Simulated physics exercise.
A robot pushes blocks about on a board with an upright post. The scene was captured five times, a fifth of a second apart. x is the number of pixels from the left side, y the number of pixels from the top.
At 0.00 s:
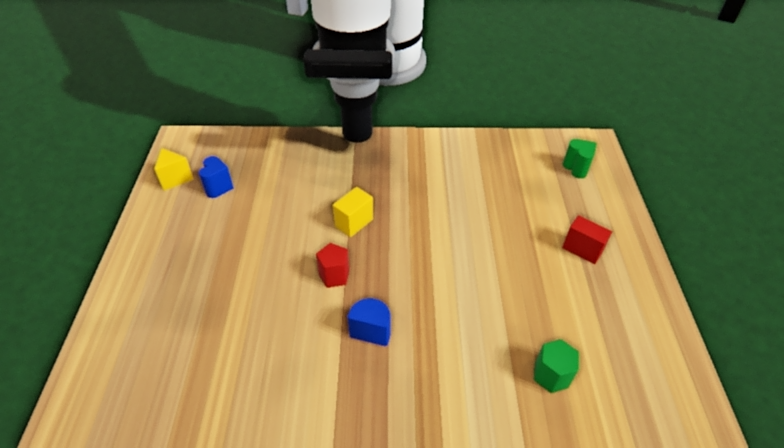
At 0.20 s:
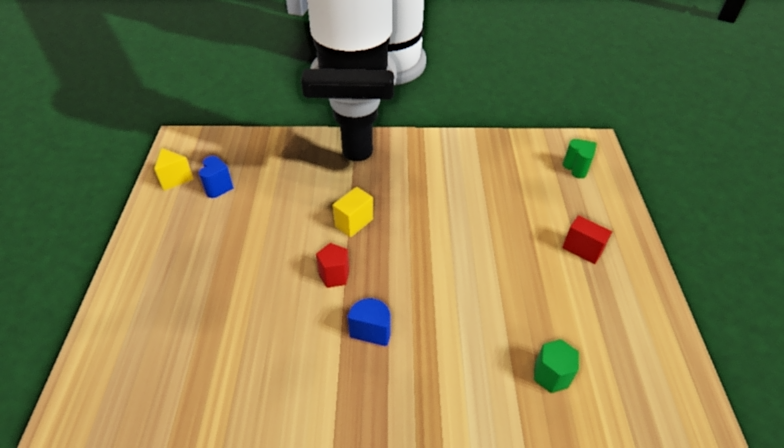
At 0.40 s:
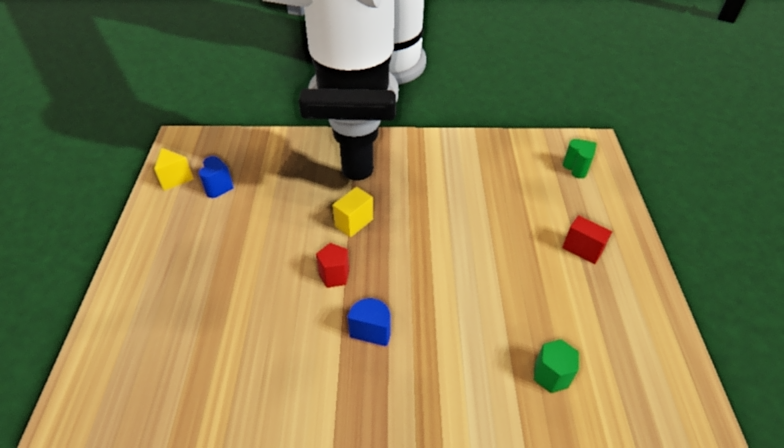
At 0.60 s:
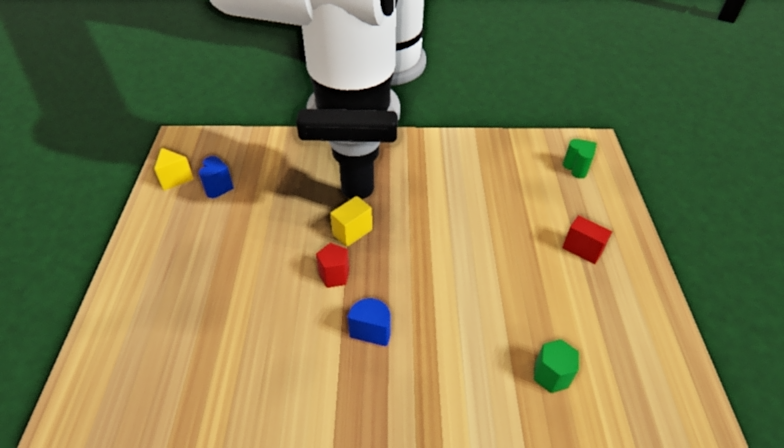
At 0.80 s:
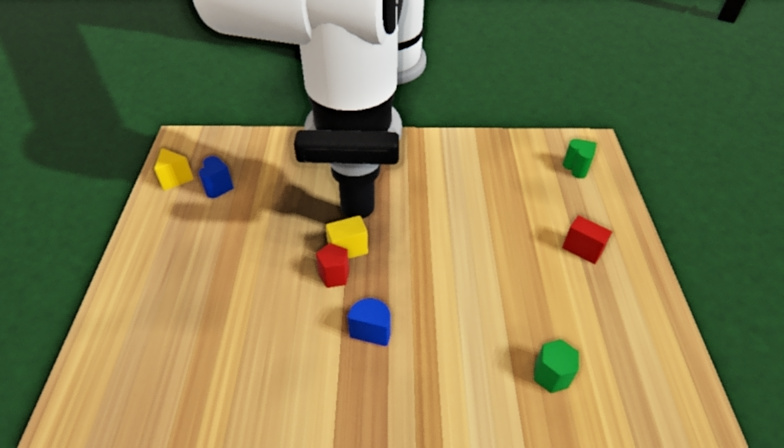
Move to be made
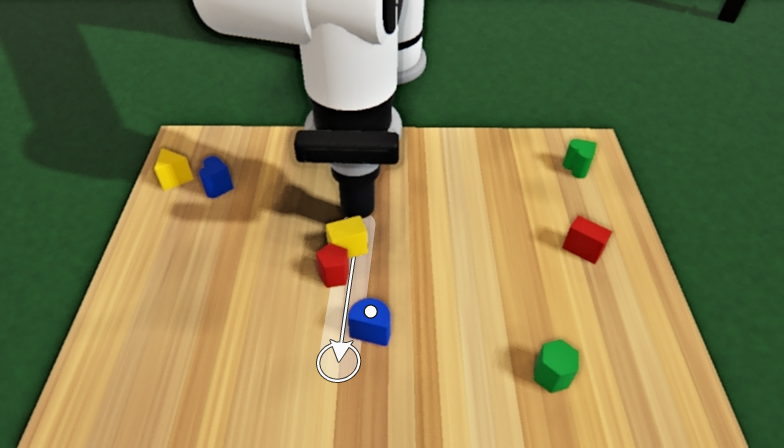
We see a robot arm move its dark post down a wooden board scattered with colored blocks, reaching a yellow block and pushing it a short way toward a nearby red block while the other blocks stay still.
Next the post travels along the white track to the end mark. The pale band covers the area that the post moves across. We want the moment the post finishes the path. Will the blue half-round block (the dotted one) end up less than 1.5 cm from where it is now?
I expect not.
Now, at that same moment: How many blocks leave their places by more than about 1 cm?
Three or more will move.
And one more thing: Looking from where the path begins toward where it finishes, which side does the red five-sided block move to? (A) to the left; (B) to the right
(B)
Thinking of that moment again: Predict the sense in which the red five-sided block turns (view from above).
The block turns clockwise.
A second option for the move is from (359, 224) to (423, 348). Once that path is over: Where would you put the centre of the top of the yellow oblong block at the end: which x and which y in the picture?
It should be at (352, 256) by then.
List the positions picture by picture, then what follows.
In the first frame, post tip at (357, 135); block tops, red five-sided block at (332, 255); yellow oblong block at (353, 201); blue half-round block at (371, 312).
In the second frame, post at (358, 153); blocks unchanged.
In the third frame, post at (358, 171); blocks unchanged.
In the fourth frame, post at (358, 190); yellow oblong block at (351, 210).
In the fifth frame, post at (358, 208); red five-sided block at (332, 255); yellow oblong block at (346, 228); blue half-round block at (371, 312).
Path on the board, straight from (359, 224) to (339, 362); the dot is on the blue half-round block.
What follows on the original path. One third of the way, post at (352, 249); red five-sided block at (316, 283); yellow oblong block at (339, 267), turned 55° clockwise.
Two thirds of the way, post at (344, 295); red five-sided block at (291, 324), turned 30° clockwise; yellow oblong block at (321, 314), turned 75° clockwise.
At the end, post at (337, 348); red five-sided block at (269, 342), turned 60° clockwise; yellow oblong block at (300, 346), turned 105° clockwise; blue half-round block at (377, 332), turned 70° anticlockwise.
